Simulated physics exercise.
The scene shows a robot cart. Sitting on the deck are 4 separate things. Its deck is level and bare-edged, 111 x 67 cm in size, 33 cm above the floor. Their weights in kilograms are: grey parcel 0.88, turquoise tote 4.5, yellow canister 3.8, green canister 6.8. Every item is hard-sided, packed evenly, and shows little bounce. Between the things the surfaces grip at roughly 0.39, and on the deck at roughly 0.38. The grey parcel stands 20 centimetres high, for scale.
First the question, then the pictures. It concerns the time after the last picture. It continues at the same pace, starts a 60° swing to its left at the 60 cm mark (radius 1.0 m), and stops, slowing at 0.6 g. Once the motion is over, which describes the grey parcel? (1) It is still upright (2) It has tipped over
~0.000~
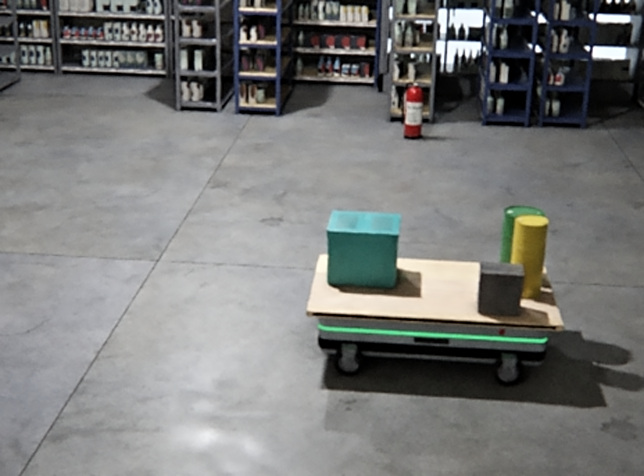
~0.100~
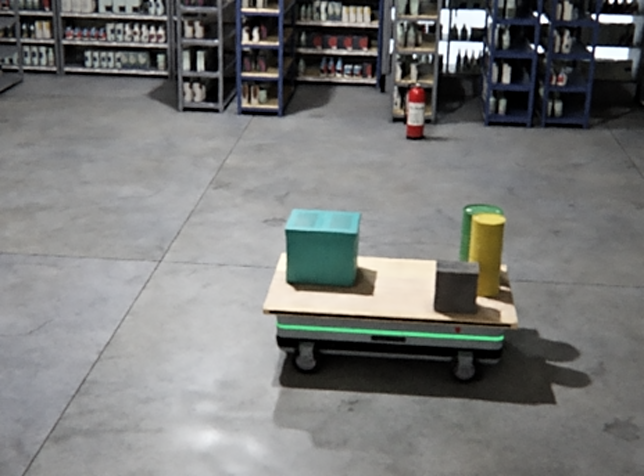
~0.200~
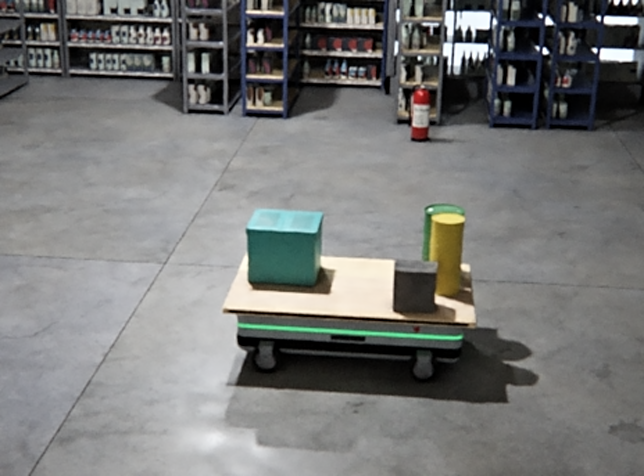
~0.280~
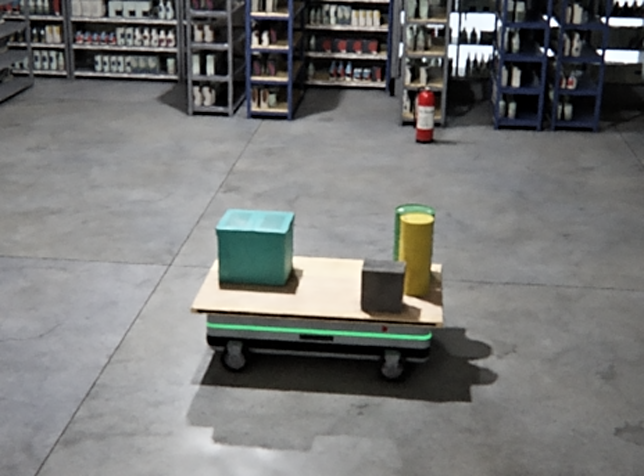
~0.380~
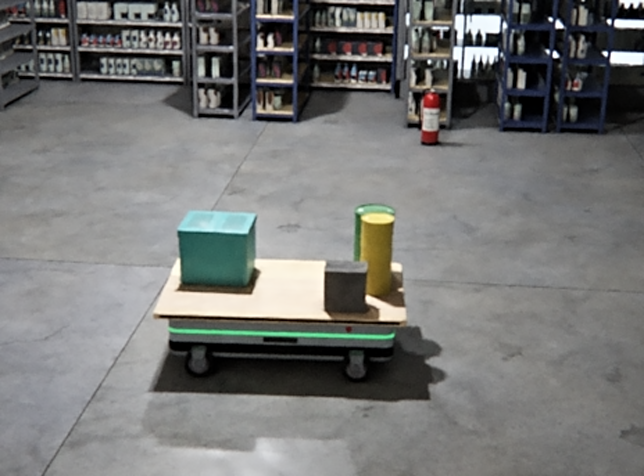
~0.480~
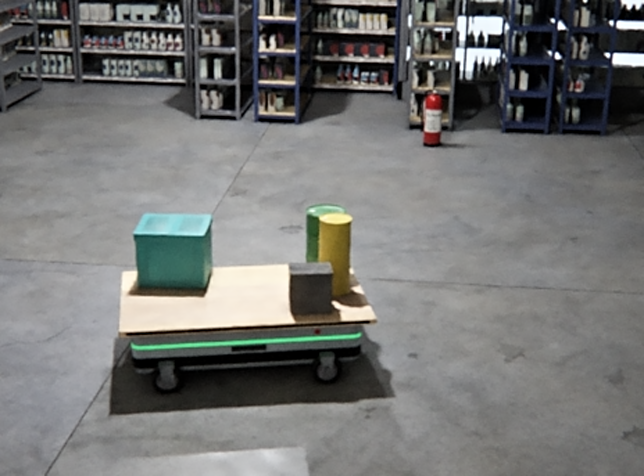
The answer is 1.
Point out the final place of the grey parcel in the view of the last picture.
It comes to a stop close to (50, 382).
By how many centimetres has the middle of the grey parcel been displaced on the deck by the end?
Around 24 centimetres.
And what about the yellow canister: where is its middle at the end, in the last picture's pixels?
It finishes around (17, 331).
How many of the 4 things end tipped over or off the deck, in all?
2 of them.
After 0.78 s, cart has run 164 cm, turned 51°; turquoise tote now off the deck; grey parcel moved 4 cm near (209, 308); green canister moved 13 cm.
After 1.18 s, cart has run 229 cm, turned 60°; green canister now off the deck; grey parcel moved 9 cm near (88, 364); yellow canister moved 16 cm.
In the end (1.9 s), off the deck and tipped over, turquoise tote and green canister; not toppled but over 10 cm from the start, grey parcel and yellow canister. In the last view, grey parcel near (50, 382).
